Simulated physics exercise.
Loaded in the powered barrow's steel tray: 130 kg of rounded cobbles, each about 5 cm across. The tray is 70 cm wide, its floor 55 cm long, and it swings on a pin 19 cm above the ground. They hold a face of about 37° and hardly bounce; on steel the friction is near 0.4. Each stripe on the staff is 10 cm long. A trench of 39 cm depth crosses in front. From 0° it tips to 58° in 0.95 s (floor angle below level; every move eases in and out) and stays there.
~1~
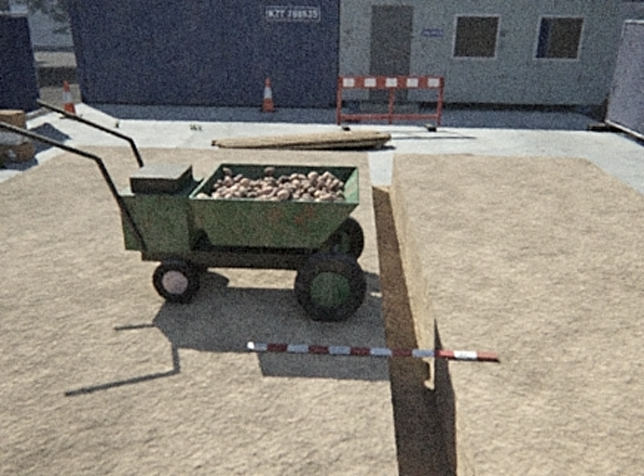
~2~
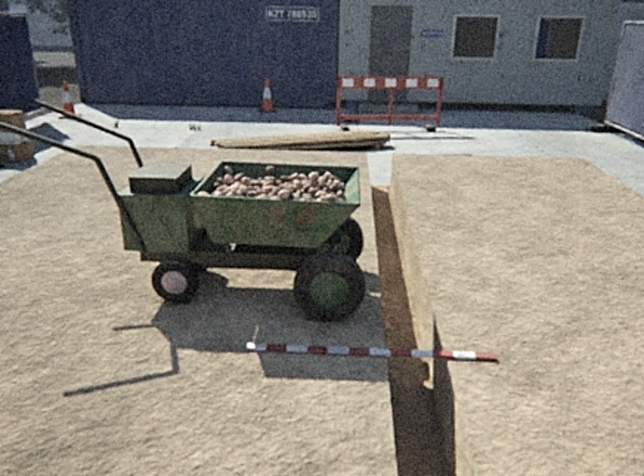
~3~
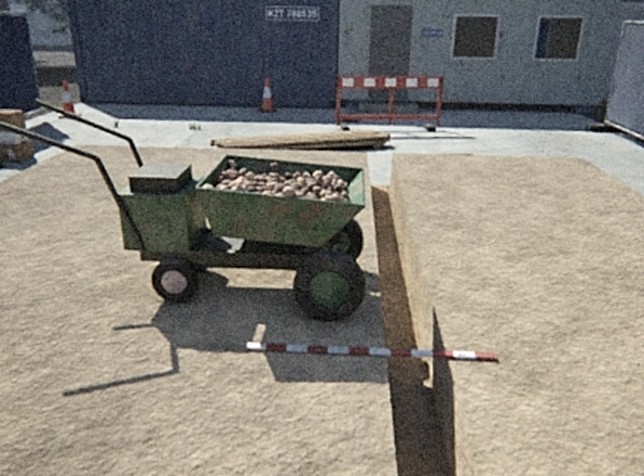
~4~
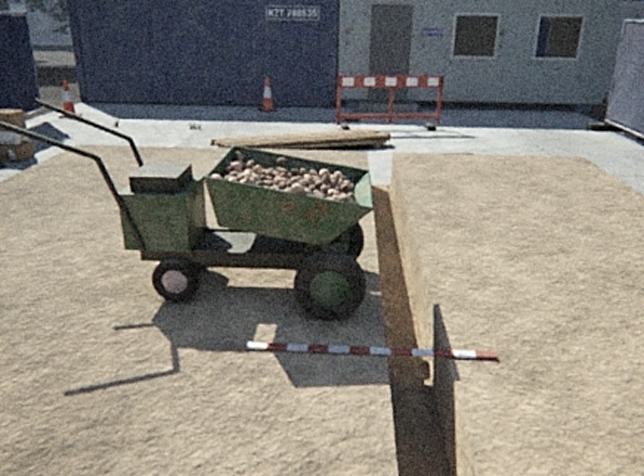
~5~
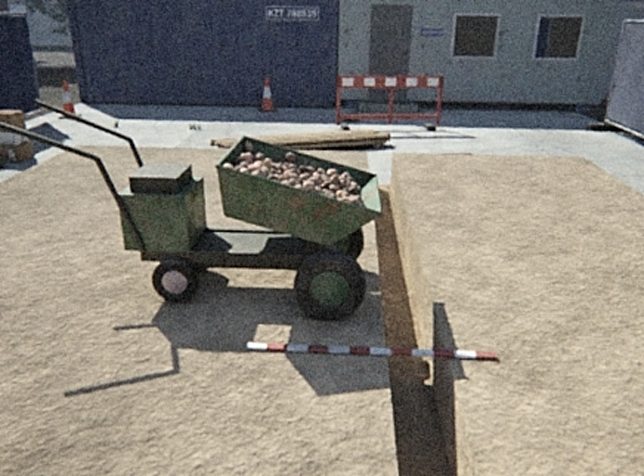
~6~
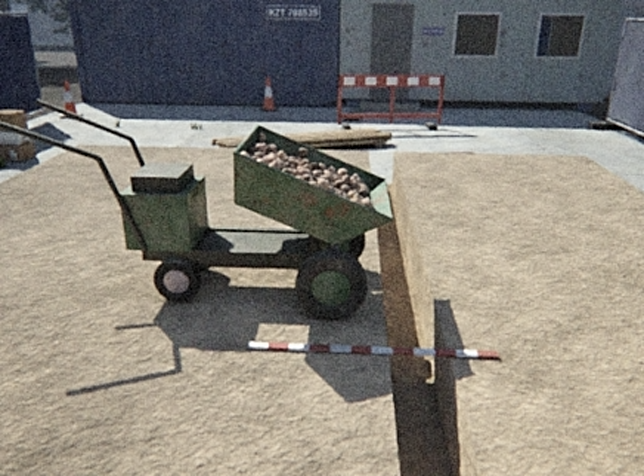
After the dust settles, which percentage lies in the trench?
Roughly 28 per cent ends in the trench.
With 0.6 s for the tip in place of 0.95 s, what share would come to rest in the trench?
In that case some 20 per cent.
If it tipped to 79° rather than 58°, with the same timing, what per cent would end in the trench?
It would be near 25 per cent.
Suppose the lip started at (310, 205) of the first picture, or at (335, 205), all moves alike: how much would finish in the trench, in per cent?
First some 60, then 50 per cent.
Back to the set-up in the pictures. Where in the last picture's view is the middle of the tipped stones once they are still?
Near (452, 292).
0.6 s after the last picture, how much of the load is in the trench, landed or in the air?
About 5 per cent by then.
Then, 0.3 s after the last picture the floor is at 49°, 100 % in the tray; the foremost stones are at (403, 228).
Then, 0.6 s after the last picture the floor is at 58°, 90 % in the tray, 4 % in the trench, 6 % past the trench; the foremost stones are at (467, 295).
Then, 1.0 s after the last picture the floor is at 58°, 58 % in the tray, 7 % in the trench, 36 % past the trench; the foremost stones are at (540, 308).
Then, 2.9 s after the last picture the floor is at 58°, 31 % in the tray, 28 % in the trench, 41 % past the trench; the foremost stones are at (601, 300).
